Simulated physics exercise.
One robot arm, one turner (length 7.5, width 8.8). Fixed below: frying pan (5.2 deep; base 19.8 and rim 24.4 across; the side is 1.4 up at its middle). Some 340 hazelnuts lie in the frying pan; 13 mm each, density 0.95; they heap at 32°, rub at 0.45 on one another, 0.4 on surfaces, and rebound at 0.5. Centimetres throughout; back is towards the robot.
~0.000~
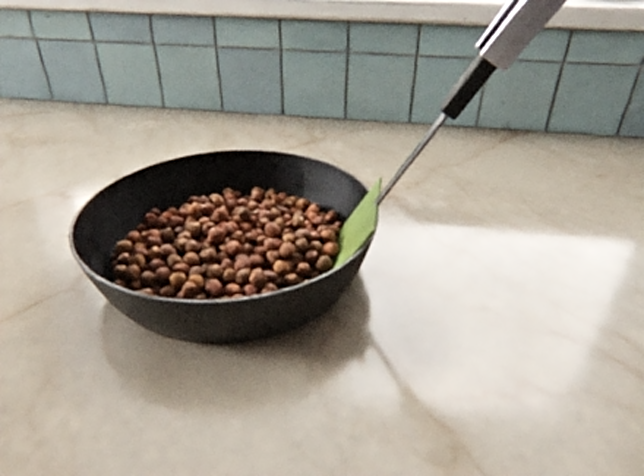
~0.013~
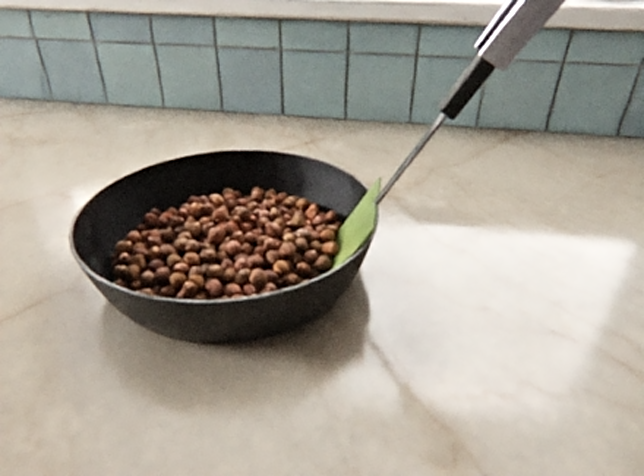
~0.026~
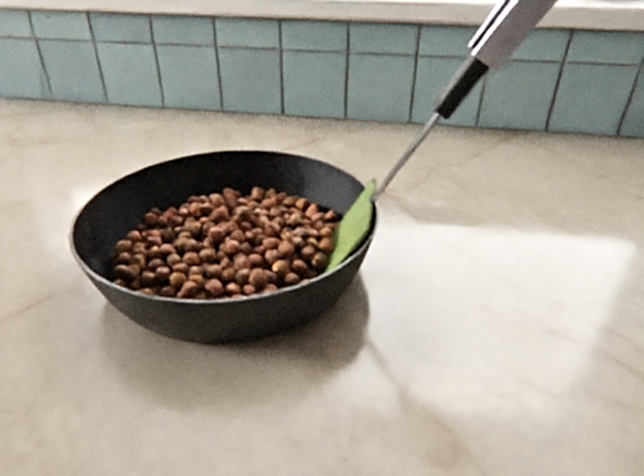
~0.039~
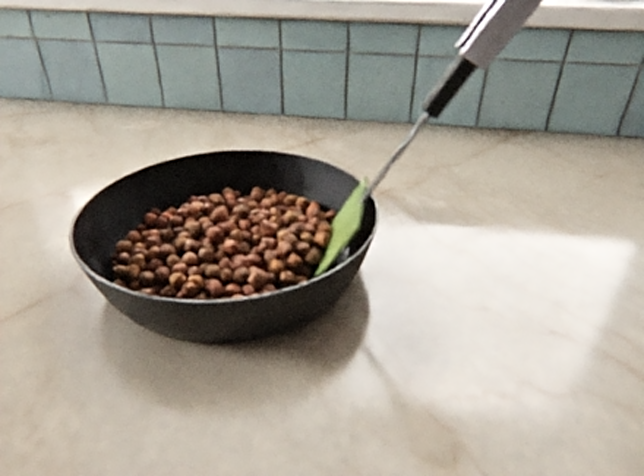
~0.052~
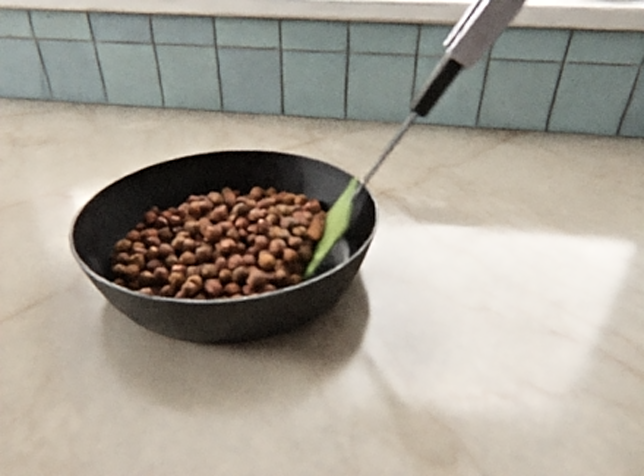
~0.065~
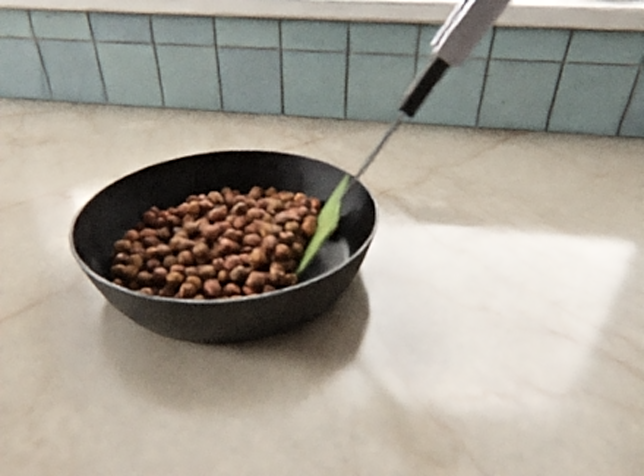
A robot arm pushes hazelnuts slightly left in a frying pan with a green turner.
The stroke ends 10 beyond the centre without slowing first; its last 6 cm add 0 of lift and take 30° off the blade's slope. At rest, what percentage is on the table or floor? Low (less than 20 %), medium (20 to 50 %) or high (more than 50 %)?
Share on the table or floor: Low (less than 20 %).
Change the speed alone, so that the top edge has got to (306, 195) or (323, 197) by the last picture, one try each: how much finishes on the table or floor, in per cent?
About 30 and 20 per cent.
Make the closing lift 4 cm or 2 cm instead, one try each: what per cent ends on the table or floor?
Some 25 and 25 per cent.
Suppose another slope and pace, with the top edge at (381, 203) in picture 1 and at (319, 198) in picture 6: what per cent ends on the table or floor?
Some 25 per cent.
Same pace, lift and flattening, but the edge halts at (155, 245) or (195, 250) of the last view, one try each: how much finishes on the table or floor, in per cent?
About 0 and 0 per cent.
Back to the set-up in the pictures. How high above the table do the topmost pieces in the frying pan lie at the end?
About 6.5 cm.
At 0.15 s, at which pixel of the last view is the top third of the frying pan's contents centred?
Near (217, 226).
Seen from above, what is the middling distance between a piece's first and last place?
Roughly 4 cm.
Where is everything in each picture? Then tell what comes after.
In the first frame, the turner top edge at (378, 201), sloping 60°; upper third of the load around (235, 239), from x 120 to 340, top at y 195; 340 in the frying pan.
In the second frame, the turner top edge at (377, 201), sloping 60°; upper third of the load around (235, 239), from x 120 to 340, top at y 195.
In the third frame, the turner top edge at (372, 201), sloping 60°; upper third of the load around (238, 239), from x 120 to 335, top at y 195.
In the fourth frame, the turner top edge at (363, 200), sloping 60°; upper third of the load around (240, 237), from x 115 to 335, top at y 195.
In the fifth frame, the turner top edge at (352, 199), sloping 60°; upper third of the load around (240, 236), from x 115 to 335, top at y 195.
In the sixth frame, the turner top edge at (342, 198), sloping 60°; upper third of the load around (252, 235), from x 115 to 335, top at y 195; 340 in the frying pan.
After 0.15 s, sloping 60°, highest piece 6 above the table; 340 in the frying pan.
After 0.24 s, sloping 51°, highest piece 6 above the table; 340 in the frying pan.
After 0.49 s, sloping 30°, highest piece 9 above the table; 298 in the frying pan, 17 on the table or floor, 25 on the blade or in flight.
After 1.54 s, sloping 30°, highest piece 6 above the table; 295 in the frying pan, 45 on the table or floor.
In the end, 295 in the frying pan, 45 on the table or floor. That is 13 % on the table or floor.
